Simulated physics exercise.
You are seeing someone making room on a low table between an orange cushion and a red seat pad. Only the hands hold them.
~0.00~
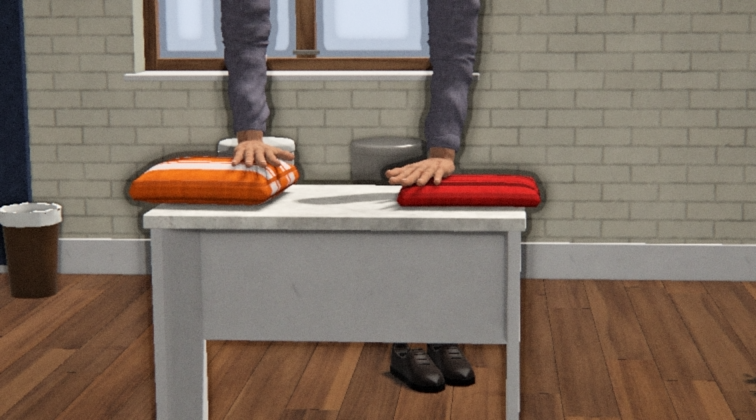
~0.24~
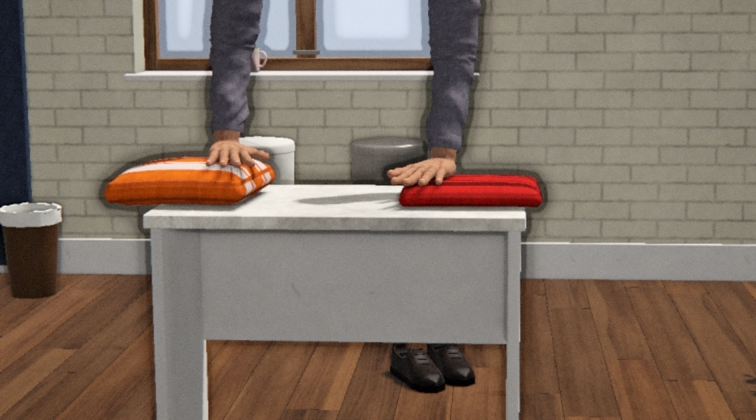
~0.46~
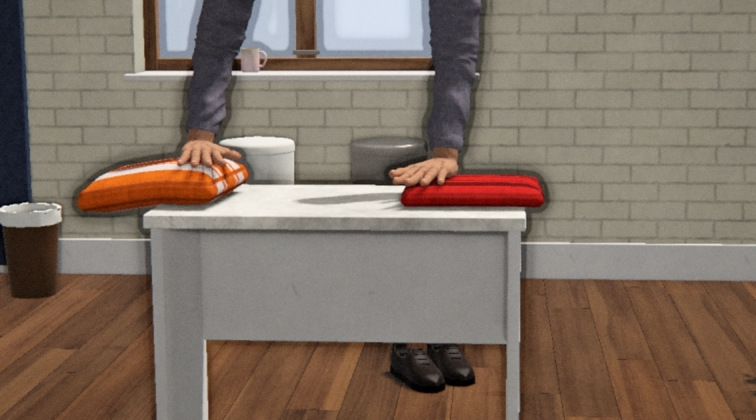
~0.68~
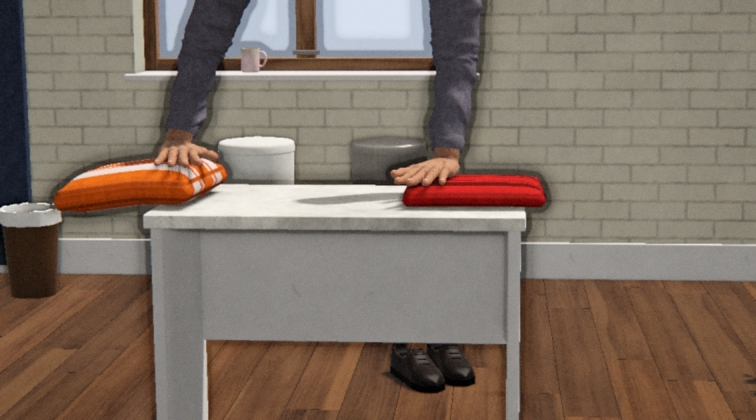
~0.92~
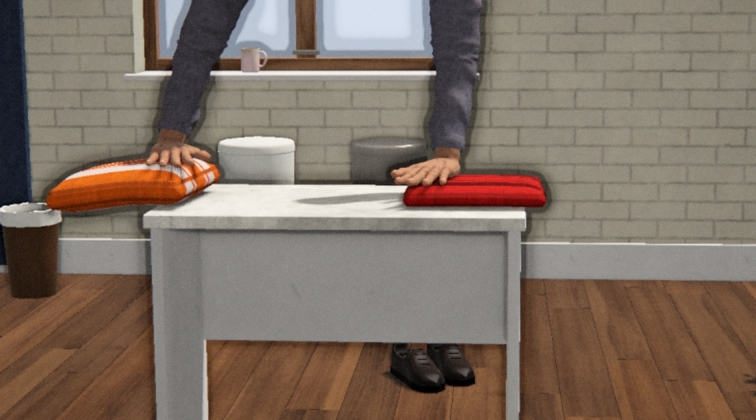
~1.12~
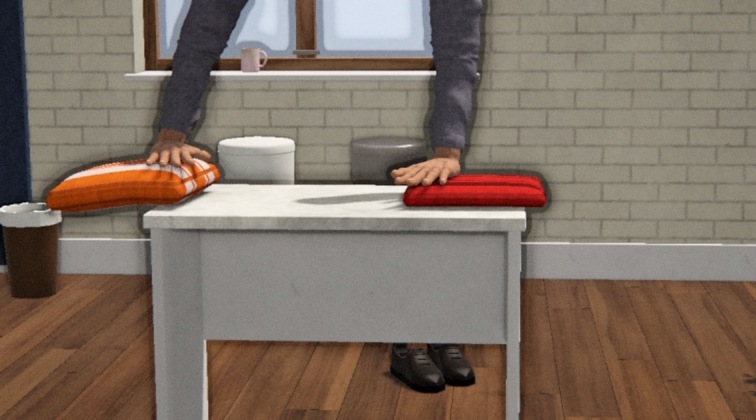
A person in grey sleeves, head out of view, stands behind a low white-topped table in a brick-walled room with a wooden floor, seen from the front. One hand rests on an orange cushion with pale stripes at left, the other on a red seat pad at right, before a window. The left hand slides the cushion leftward, well past the table's edge, then slows, while the pad barely shifts right and the camera stays still.
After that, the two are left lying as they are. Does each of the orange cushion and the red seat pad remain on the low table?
The orange cushion comes off; the red seat pad remains on it.
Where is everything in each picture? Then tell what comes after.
Cushion tip (144, 187); seat pad tip (535, 197), in the first frame.
Cushion tip (120, 190); seat pad tip (537, 196), in the second frame.
Cushion tip (93, 198); seat pad tip (539, 197), in the third frame.
Cushion tip (71, 198); seat pad tip (540, 197), in the fourth frame.
Cushion tip (63, 197); seat pad tip (541, 197), in the fifth frame.
Cushion tip (63, 198), well over half past the edge; seat pad tip (541, 197), a small part past the edge, in the sixth frame.
After 1.46 s, cushion falling near (125, 264); seat pad lying still.
After 1.74 s, cushion on the floor; seat pad lying still.
At rest, cushion on the floor; seat pad lying still. The orange cushion slumps off the end and the red seat pad remains on top.
